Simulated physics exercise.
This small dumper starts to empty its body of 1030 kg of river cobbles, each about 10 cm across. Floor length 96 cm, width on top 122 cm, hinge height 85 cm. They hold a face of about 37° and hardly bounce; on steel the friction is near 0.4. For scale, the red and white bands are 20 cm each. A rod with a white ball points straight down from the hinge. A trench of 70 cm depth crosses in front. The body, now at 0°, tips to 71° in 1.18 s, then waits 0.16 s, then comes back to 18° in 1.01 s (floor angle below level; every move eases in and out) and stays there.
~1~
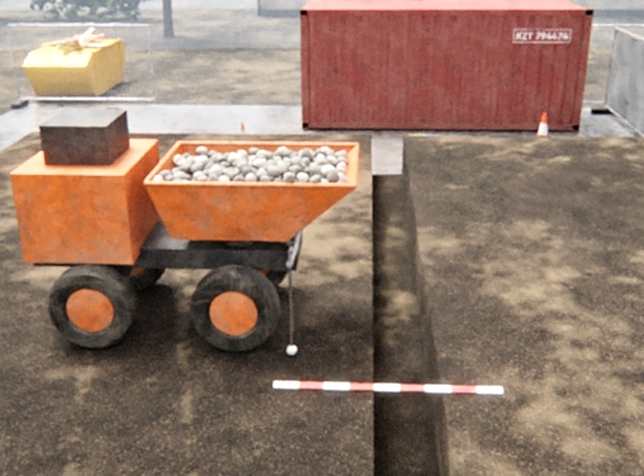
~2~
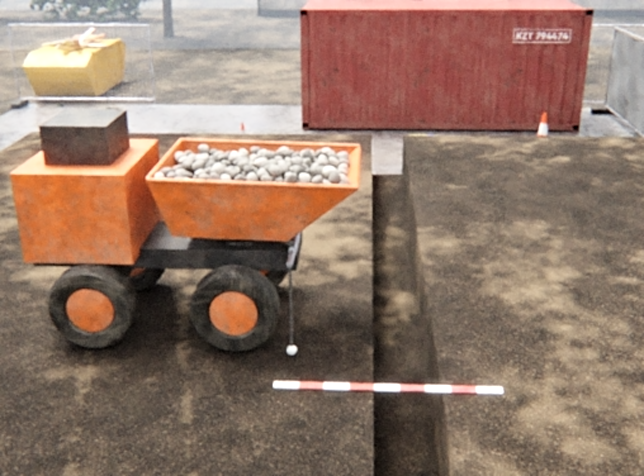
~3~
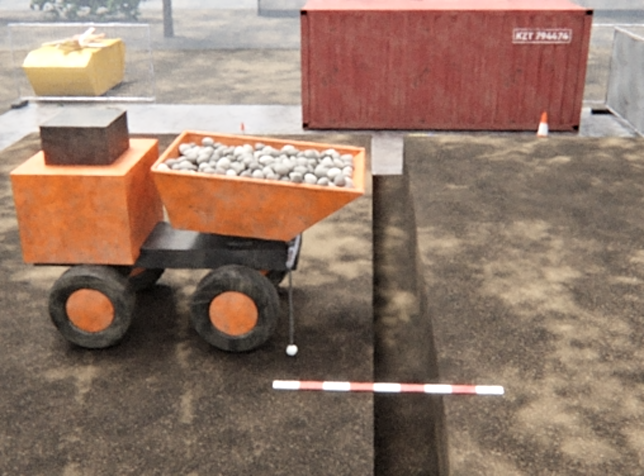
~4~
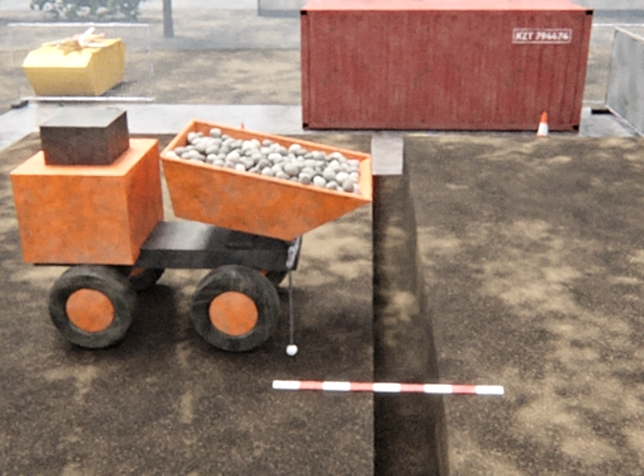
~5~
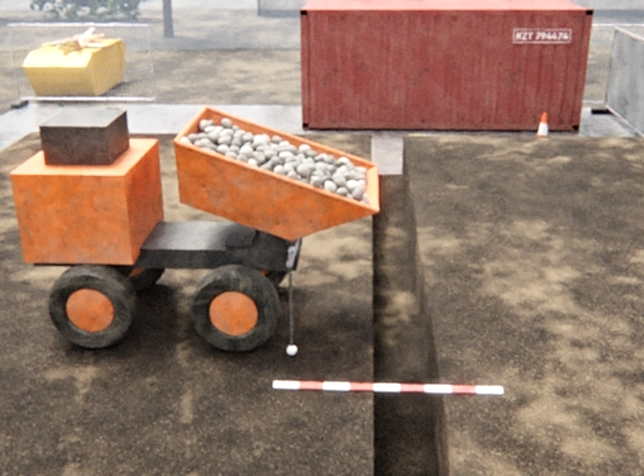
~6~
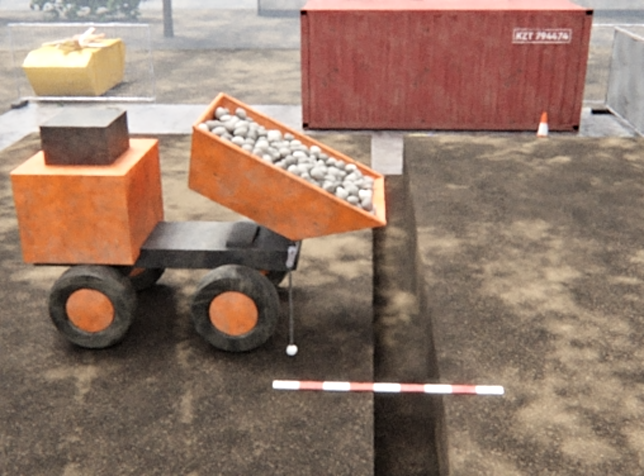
Orange dumper body full of rounded stones tilting steadily down to the right beside a trench, its wheels staying still.
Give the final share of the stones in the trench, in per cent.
Roughly 30 per cent ends in the trench.
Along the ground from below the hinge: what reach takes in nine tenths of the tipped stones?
About 240 cm.
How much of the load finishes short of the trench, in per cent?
Near 0 in a hundred.
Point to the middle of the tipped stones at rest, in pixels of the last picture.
Near (468, 317).
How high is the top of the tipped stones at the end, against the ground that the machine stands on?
About 26 cm above it.
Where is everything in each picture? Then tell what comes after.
In the first frame, the body is at 0°, its lip at (356, 186); the top of the load is at (285, 158).
The second frame shows lip at (358, 188), floor tilted 1°, highest stones at (272, 157).
The third frame shows lip at (363, 193), floor tilted 5°, highest stones at (217, 154).
In the fourth frame, the body is at 11°, its lip at (370, 201); the top of the load is at (212, 142).
In the fifth frame, the body is at 19°, its lip at (378, 211); the top of the load is at (213, 131).
In the sixth frame, the body is at 27°, its lip at (385, 224); the top of the load is at (228, 119).
A little later the floor is at 60°; 99 % in the body, 1 % in the trench; the foremost stones are at (399, 249).
Then the floor is at 71°; 69 % in the body, 25 % in the trench, 7 % past the trench; the foremost stones are at (455, 323).
Later still the floor is at 18°; 9 % in the body, 31 % in the trench, 61 % past the trench; the foremost stones are past the picture's edge.
In the end the floor is at 18°; 9 % in the body, 31 % in the trench, 60 % past the trench; the foremost stones are past the picture's edge.
